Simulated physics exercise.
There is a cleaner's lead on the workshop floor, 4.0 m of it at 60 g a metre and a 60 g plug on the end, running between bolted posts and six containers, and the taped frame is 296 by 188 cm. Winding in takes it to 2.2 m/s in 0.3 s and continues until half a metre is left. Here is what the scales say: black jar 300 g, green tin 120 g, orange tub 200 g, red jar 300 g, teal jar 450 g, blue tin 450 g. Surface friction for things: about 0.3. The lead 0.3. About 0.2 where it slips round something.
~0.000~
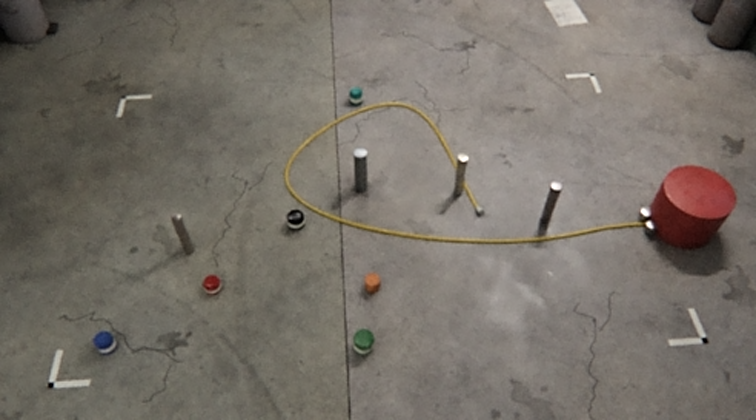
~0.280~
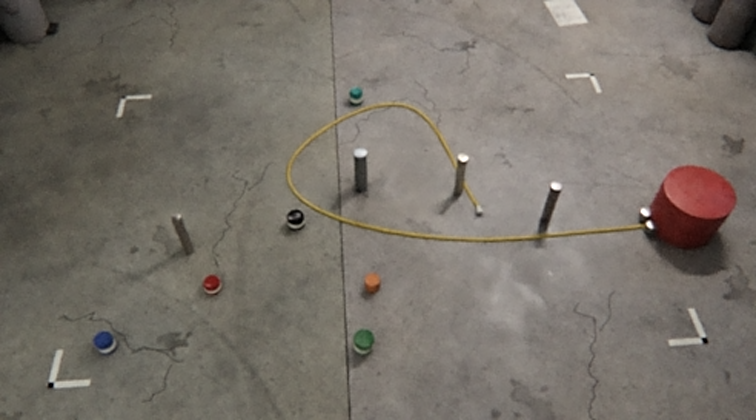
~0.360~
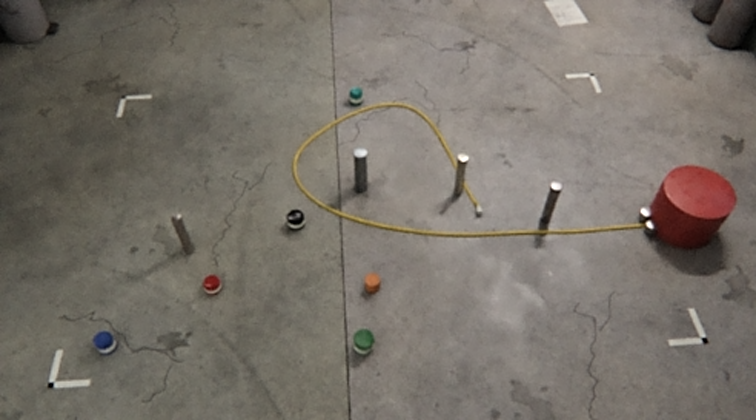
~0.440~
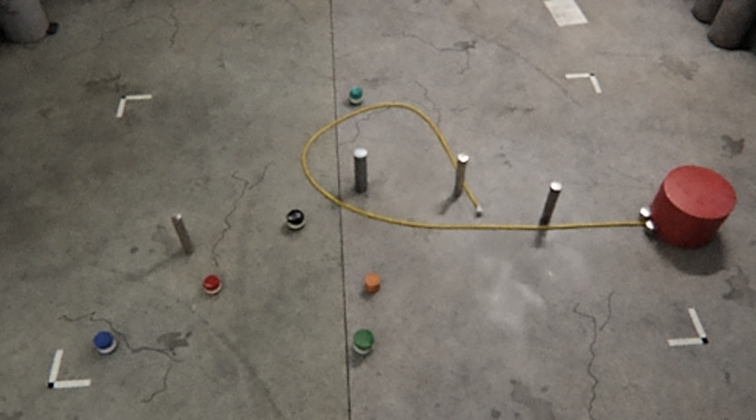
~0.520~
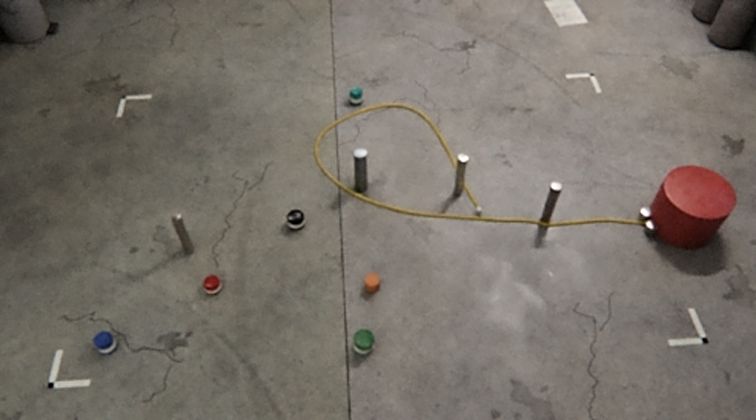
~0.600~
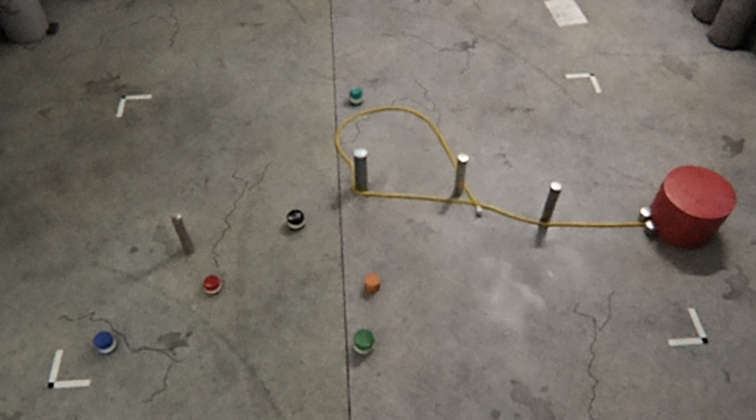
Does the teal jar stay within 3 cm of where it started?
Yes.
By 1.0 s, plug at (460, 178); nothing else has moved.
By 1.4 s, plug at (349, 253); nothing else has moved.
By 1.8 s, plug at (725, 293); orange tub 59 cm off its start at (443, 382).
By 2.2 s, plug at (634, 213); orange tub 77 cm off its start.
By 3.0 s, plug at (655, 202); teal jar 0 cm off its start at (356, 91), orange tub 77 cm off its start at (468, 417).
